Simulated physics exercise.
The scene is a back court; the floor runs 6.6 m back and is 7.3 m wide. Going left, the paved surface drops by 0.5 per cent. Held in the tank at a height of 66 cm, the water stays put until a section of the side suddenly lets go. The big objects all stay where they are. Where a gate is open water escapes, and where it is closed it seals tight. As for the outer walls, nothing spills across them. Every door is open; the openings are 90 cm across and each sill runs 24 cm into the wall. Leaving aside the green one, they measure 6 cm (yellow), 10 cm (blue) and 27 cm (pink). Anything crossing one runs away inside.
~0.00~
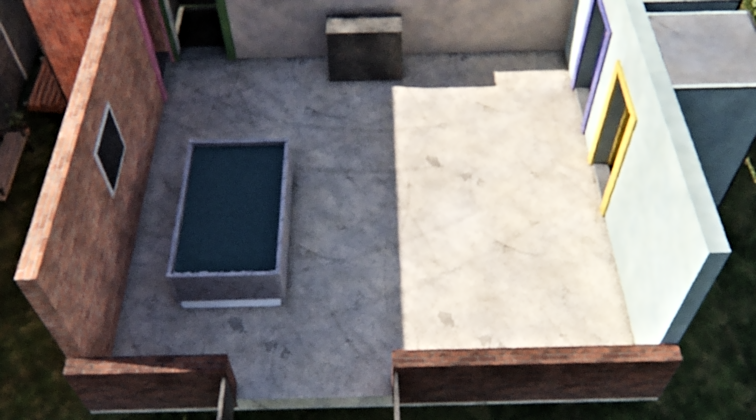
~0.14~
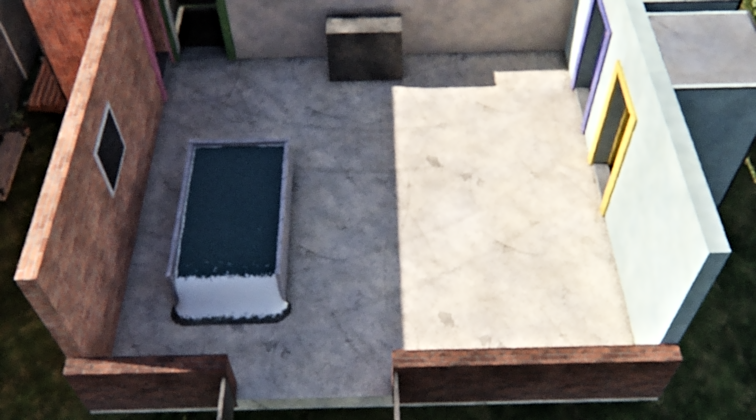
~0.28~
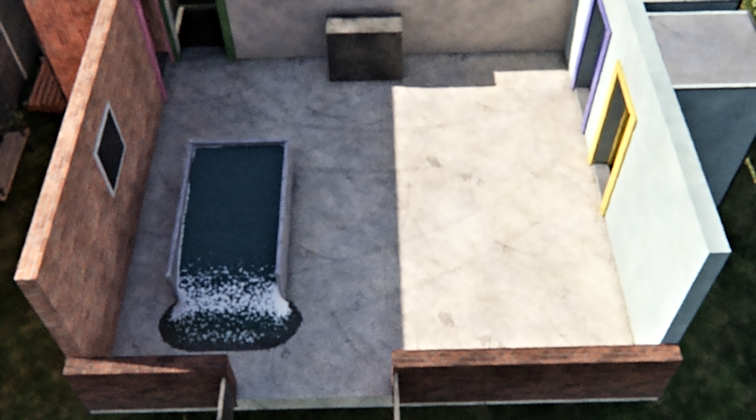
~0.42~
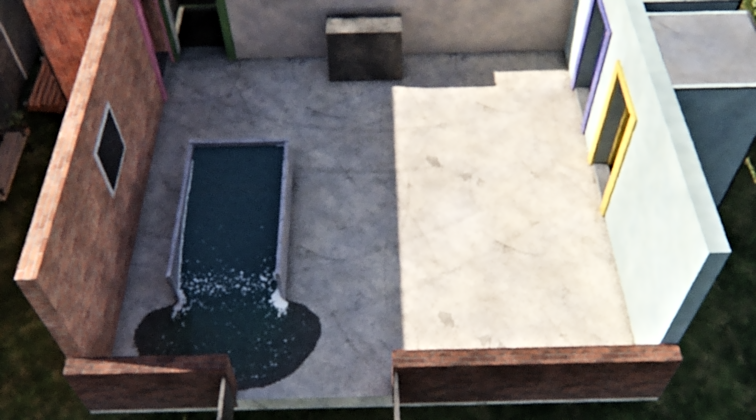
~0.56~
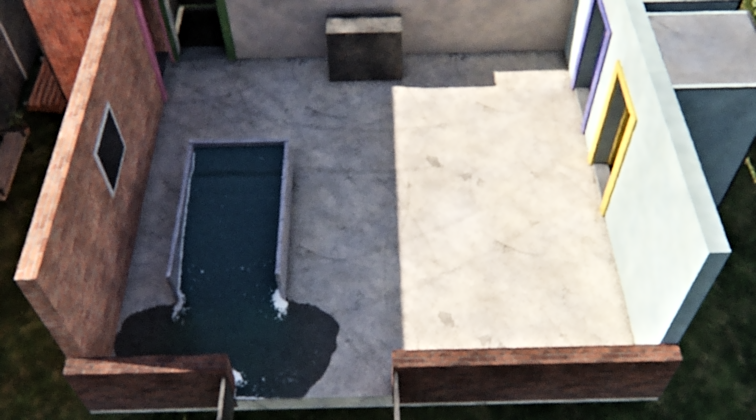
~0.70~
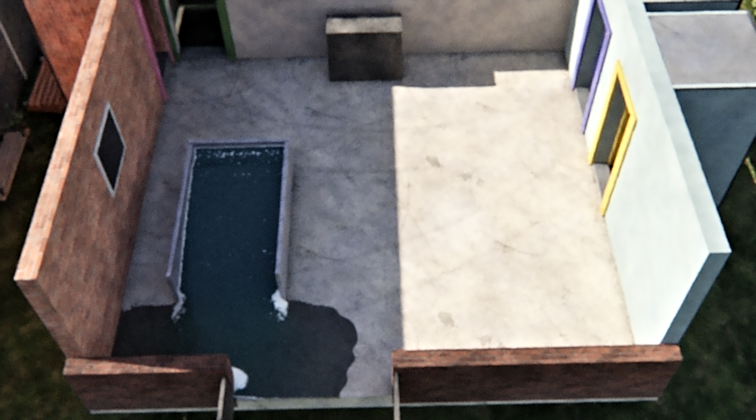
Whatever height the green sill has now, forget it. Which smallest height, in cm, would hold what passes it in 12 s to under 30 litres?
It would have to be roughly 17 cm high.
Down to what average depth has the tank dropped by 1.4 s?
The mean depth is about 38 cm.
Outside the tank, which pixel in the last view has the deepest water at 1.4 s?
Around (106, 386).
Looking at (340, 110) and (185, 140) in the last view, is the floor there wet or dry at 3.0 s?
Taking them in turn, they come out spared and submerged.
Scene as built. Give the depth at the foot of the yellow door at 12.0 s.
Some 1.0 centimetres.
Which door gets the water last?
Door: Blue.
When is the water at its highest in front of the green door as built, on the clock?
I'd say near 4.5 seconds.
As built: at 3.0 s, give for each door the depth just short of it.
Lab note, depth in cm: Yellow 0; blue 0; green 0; pink 0.
After 1.4 s water covers 10 % of the floor, deepest (54 cm) near (106, 386); it has not reached the green door.
After 3.0 s water covers 20 % of the floor, deepest (32 cm) near (106, 386); it has not reached the green door.
After 12.0 s water covers 75 % of the floor, deepest (5 cm) near (166, 98); 5 cm at the green door, 110 litres in over its 10 cm sill.
At the green door as built, the water arrived by 3.5 s and peaked near 22 cm at 4.4 s.
With a sill of 15 cm, 43 litres would have come in within the 12 s; with 20.5 cm, 10 litres. So under 30 litres takes about 17 cm.
